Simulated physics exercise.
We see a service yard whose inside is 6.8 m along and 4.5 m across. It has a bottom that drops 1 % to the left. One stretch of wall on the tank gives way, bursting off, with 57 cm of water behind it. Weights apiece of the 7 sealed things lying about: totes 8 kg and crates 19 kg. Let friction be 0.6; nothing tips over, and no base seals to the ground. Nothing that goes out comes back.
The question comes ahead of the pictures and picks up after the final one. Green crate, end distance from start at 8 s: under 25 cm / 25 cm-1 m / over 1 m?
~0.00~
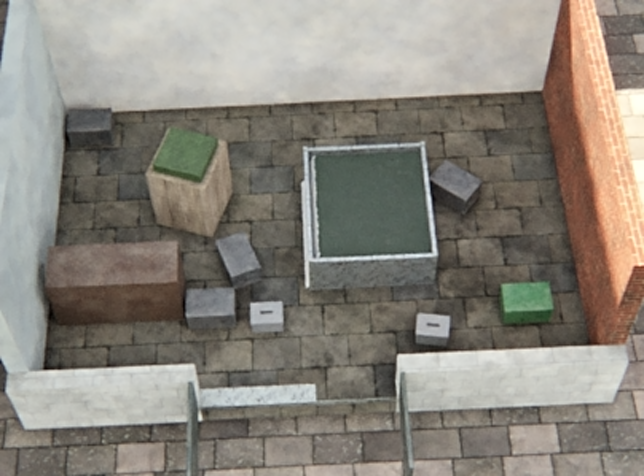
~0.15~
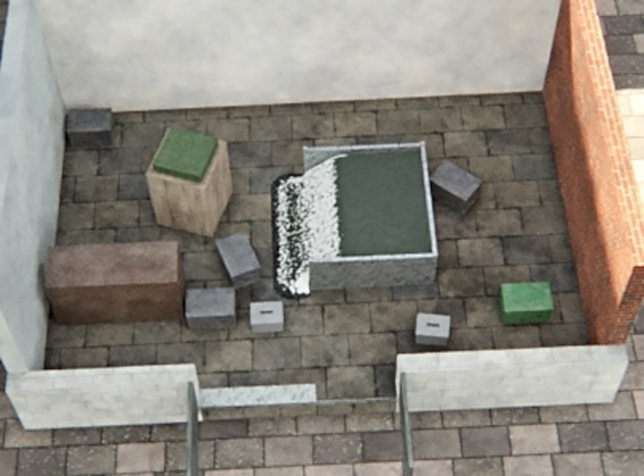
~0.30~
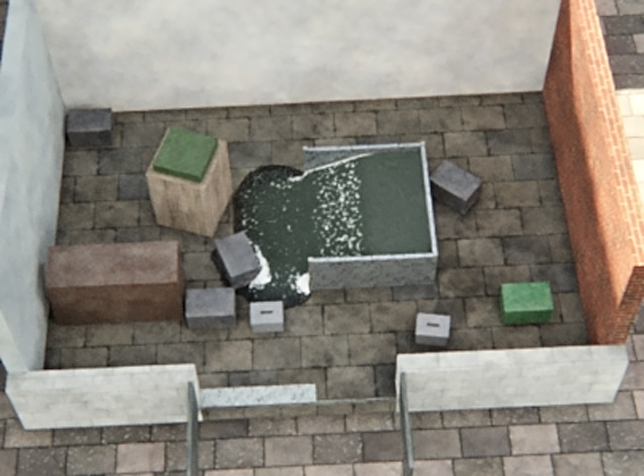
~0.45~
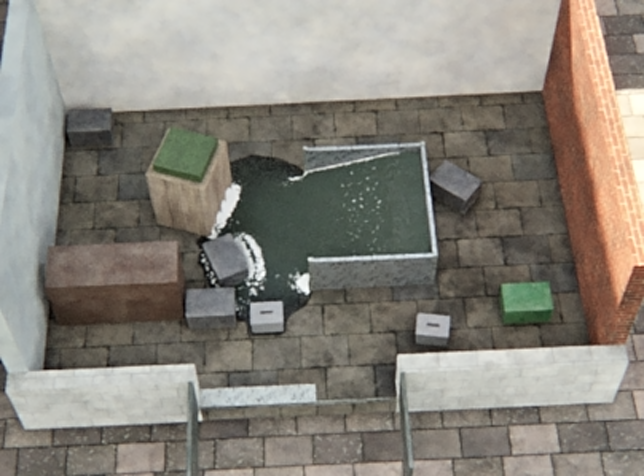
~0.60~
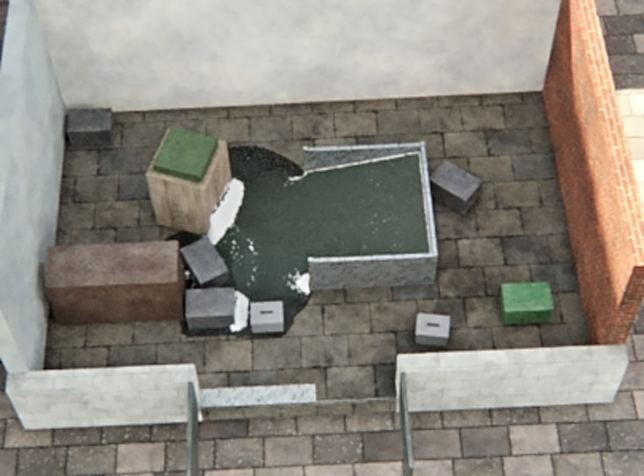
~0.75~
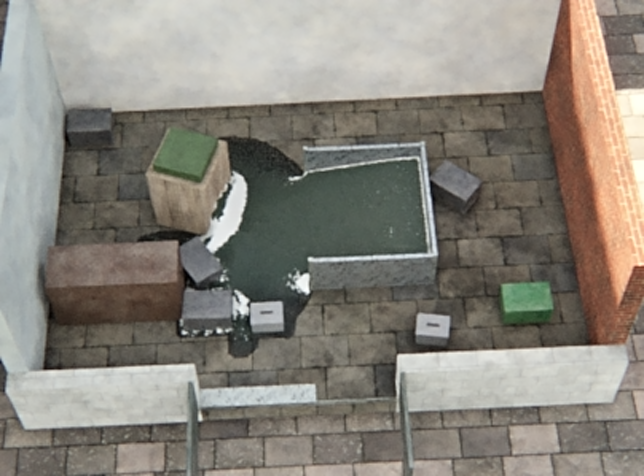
Under 25 cm.
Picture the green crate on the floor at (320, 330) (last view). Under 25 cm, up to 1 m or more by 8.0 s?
Well, it rests almost unmoved.
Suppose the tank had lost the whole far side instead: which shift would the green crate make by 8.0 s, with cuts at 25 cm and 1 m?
In that case the green crate travels far.
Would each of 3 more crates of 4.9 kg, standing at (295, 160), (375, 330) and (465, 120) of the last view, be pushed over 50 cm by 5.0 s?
Order as asked - not as far, not as far, not as far.
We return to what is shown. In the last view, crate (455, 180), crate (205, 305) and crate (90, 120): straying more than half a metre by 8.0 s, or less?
Item by item, they came out below the mark, above the mark and above the mark.
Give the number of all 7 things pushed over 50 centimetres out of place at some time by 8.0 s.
All told, that gives 3.
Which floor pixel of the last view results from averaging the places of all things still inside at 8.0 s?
The centre is close to (333, 256).
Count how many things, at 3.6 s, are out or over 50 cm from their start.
By then 2.
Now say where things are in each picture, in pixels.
The green crate at (528, 296) rests on the ground; water covers 2.5 m2; 0 of 7 have shifted, in the first picture.
The green crate at (528, 296), on the bottom; water covers 3.4 m2; 0 of 7 have shifted, in the second picture.
The green crate at (528, 296), on the bottom; water covers 4.4 m2; 0 of 7 have shifted, in the third picture.
The green crate at (528, 296), on the bottom; 5.2 m2 under water; 1 of 7 have shifted, in the fourth picture.
The green crate at (528, 296), on the bottom; 6.0 m2 under water; 1 of 7 have shifted, in the fifth picture.
The green crate at (528, 296) rests on the ground; 6.9 m2 under water; 1 of 7 have shifted, in the sixth picture.
After 1.6 s the green crate is near (528, 296), 0.0 m from its start, aground; 0 of 7 are out; 1 afloat.
After 3.6 s the green crate is near (528, 296), 0.0 m from its start, aground; 0 of 7 are out; 2 afloat.
After 5.6 s the green crate is near (528, 296), 0.0 m from its start, aground; 0 of 7 are out; 1 afloat.
After 8.0 s the green crate is near (528, 296), 0.0 m from its start, aground; 0 of 7 are out; 1 afloat.
